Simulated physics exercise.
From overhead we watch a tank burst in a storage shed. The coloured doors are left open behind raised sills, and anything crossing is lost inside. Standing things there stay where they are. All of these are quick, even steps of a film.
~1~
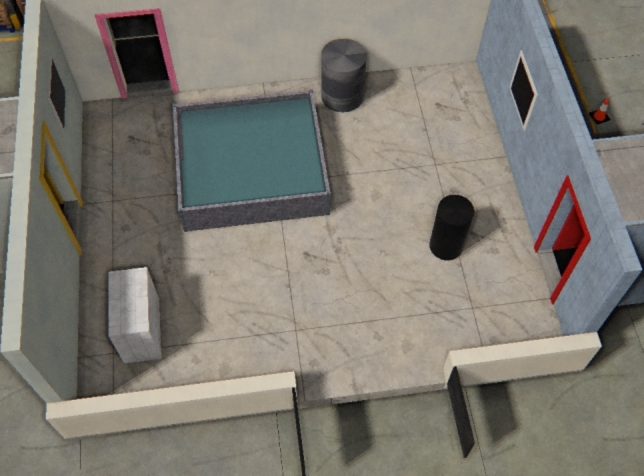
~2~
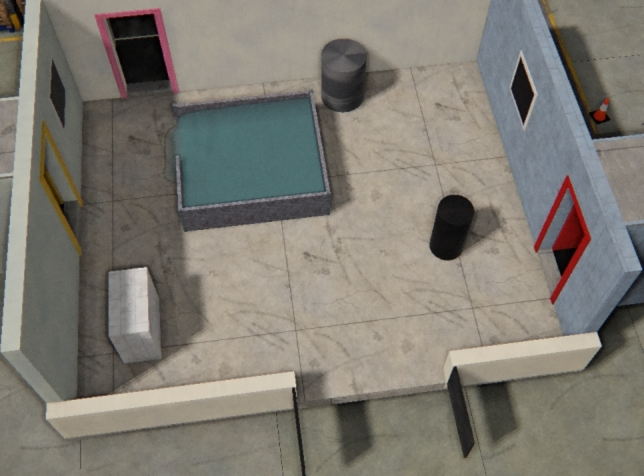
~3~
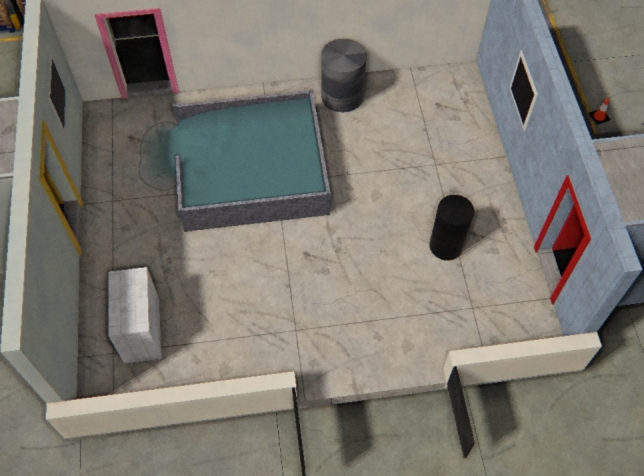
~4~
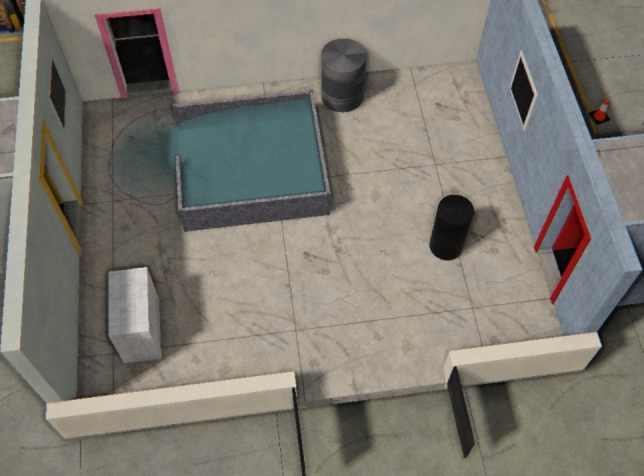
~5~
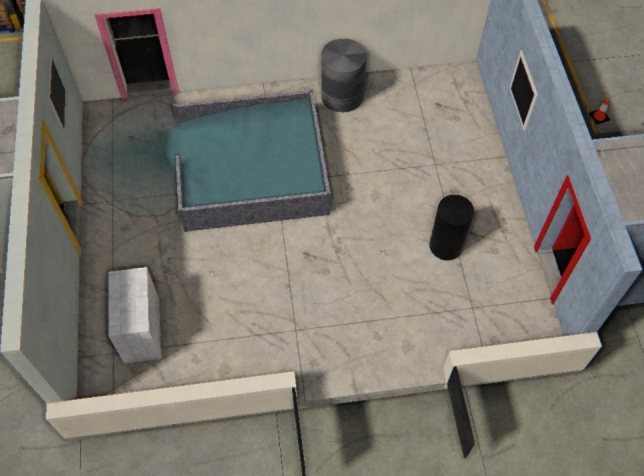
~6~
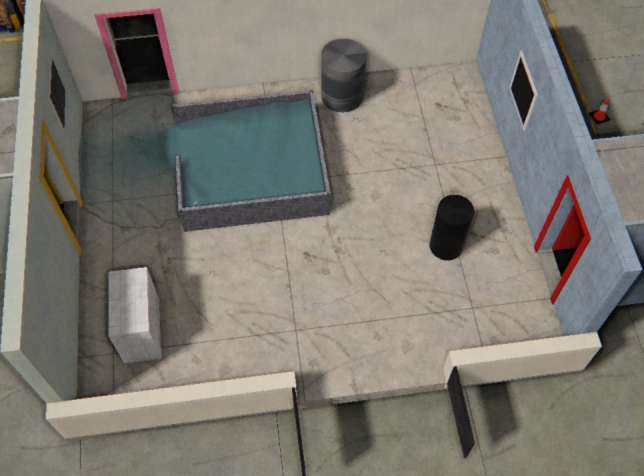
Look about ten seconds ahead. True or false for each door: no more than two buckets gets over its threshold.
The pink door - false; the yellow door - true; the red door - true.
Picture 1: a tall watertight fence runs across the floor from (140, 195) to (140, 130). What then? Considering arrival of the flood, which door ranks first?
First: The pink door.
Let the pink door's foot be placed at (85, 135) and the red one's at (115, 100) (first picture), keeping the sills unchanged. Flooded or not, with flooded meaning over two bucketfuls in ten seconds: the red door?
Result - red door crosses the line.
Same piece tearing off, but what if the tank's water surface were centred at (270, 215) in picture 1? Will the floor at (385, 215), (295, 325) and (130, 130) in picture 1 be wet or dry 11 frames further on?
I'd call them still dry, still dry and watered, in the order asked.
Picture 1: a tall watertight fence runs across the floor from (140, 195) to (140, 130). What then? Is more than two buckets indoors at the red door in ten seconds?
Red door: Within bounds.
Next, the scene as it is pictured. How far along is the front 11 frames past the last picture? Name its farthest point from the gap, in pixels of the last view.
I reckon the front has reached (79, 363) by then.
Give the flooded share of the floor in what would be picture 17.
I'd say close to 15 per cent.
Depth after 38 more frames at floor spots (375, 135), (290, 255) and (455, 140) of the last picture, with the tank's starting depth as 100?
I'd say close to 2, 4 and 0 percent.
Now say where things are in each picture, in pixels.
In the first frame, the water tank at (249, 150) is whole and still.
In the second frame, water pours out at (182, 147) and has run to (174, 179).
In the third frame, water pours out at (182, 148) and has run to (147, 179).
In the fourth frame, the front is at (115, 175), out from the gap at (182, 148).
In the fifth frame, the front is at (86, 171), out from the gap at (182, 148).
In the sixth frame, water pours out at (182, 148) and has run to (83, 128).
A moment on, water covers 10 % of the floor; the pink door wet at the sill, nothing in, the yellow door wet at the sill, nothing in, the red door not reached.
Next, water covers 15 % of the floor; the pink door under two buckets in, the yellow door wet at the sill, nothing in, the red door not reached.
Then, water covers 35 % of the floor; the pink door over two buckets in, the yellow door wet at the sill, nothing in, the red door not reached.
Later, water covers 65 % of the floor; the pink door far over two buckets in, the yellow door wet at the sill, nothing in, the red door not reached.
In the end, water covers 90 % of the floor; the pink door far over two buckets in, the yellow door wet at the sill, nothing in, the red door wet at the sill, nothing in.
